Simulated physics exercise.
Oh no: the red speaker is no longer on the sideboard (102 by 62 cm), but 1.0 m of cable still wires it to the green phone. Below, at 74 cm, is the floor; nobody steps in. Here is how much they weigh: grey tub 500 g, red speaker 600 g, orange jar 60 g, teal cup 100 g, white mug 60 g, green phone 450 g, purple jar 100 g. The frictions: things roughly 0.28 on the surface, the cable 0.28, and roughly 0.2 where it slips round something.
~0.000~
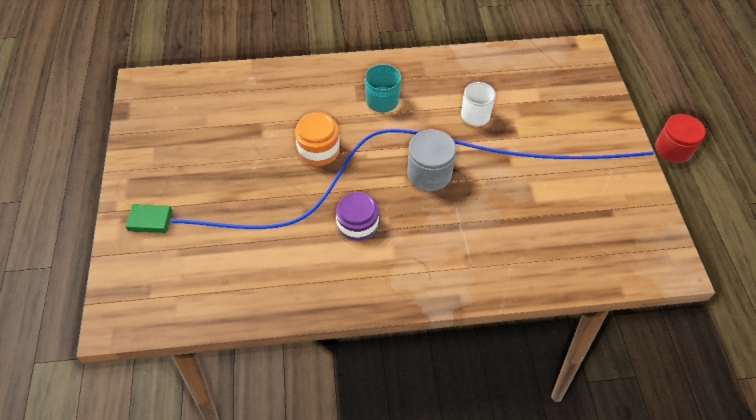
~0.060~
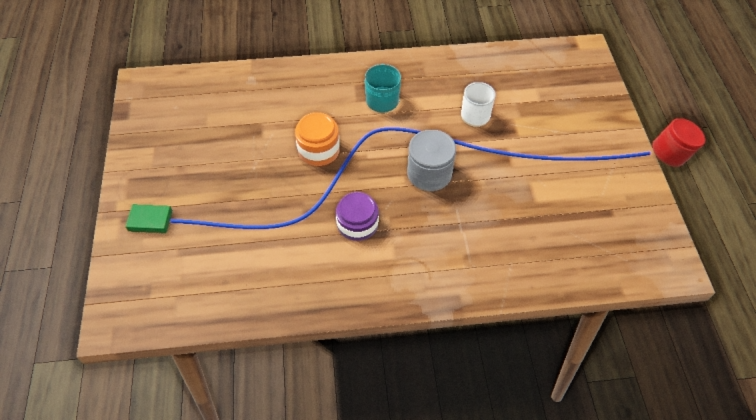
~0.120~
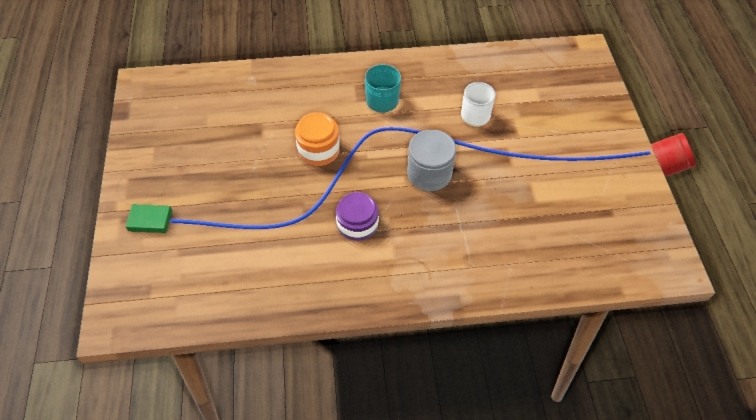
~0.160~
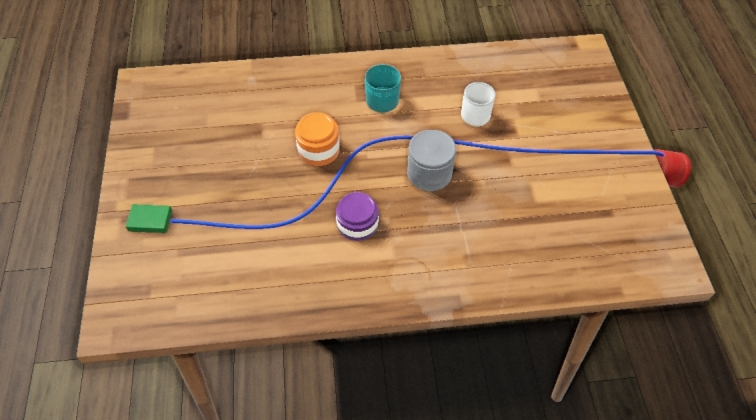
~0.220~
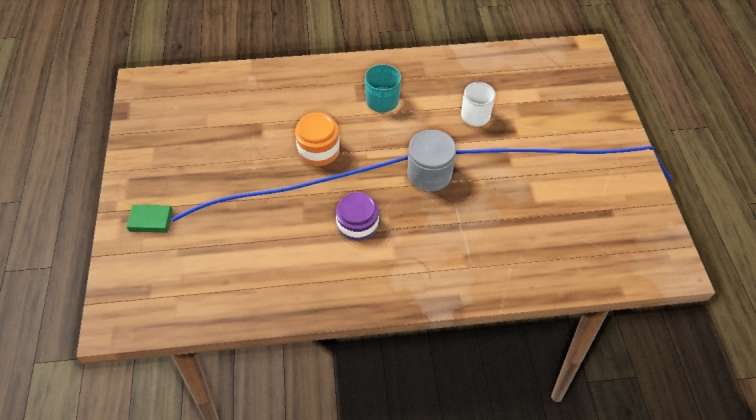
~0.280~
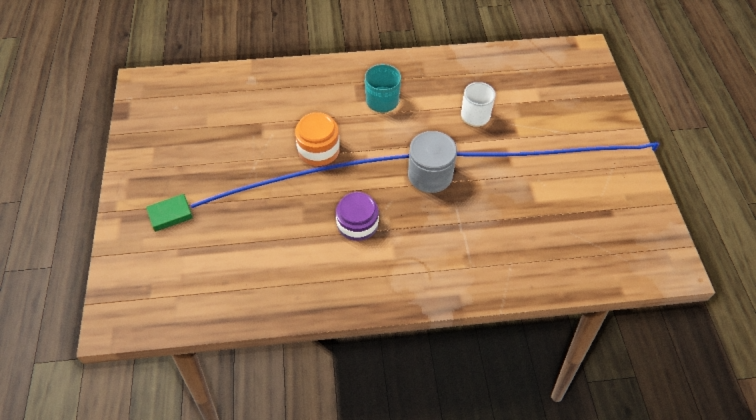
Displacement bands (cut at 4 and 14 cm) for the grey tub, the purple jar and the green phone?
As I see it, the grey tub changes place moderately, the purple jar changes place very little, the green phone changes place a lot.
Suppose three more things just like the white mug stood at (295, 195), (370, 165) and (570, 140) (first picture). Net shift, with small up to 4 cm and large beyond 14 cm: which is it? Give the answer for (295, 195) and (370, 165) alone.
I'd call it a long shift for the first one and a long shift for the second one.
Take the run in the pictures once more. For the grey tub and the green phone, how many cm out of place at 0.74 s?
Approx. shifts - grey tub: 6 cm; green phone: 60 cm.
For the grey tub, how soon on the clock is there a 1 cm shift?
Grey tub at about 0.65 s on the clock.
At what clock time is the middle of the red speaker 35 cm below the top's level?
That is: 0.48 s.
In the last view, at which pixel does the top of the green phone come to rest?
(529, 107).
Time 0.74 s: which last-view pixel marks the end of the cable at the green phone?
Somewhere about (465, 147) in the final view.
After 0.5 s, the cable's tail end at (337, 171); green phone 30 cm off its start, red speaker over the edge, orange jar 1 cm off its start.
After 0.7 s, the cable's tail end at (465, 147); green phone 56 cm off its start, grey tub 7 cm off its start, red speaker over the edge.
After 1.0 s, the cable's tail end at (533, 124); green phone 71 cm off its start at (517, 111), grey tub 9 cm off its start at (486, 160), red speaker over the edge.
After 1.2 s, the cable's tail end at (545, 119); green phone 73 cm off its start, grey tub 9 cm off its start, white mug 14 cm off its start.
After 2.4 s, the cable's tail end at (545, 119); green phone 73 cm off its start at (529, 107), grey tub 9 cm off its start at (486, 160), purple jar 0 cm off its start at (357, 207), white mug 14 cm off its start at (527, 58).
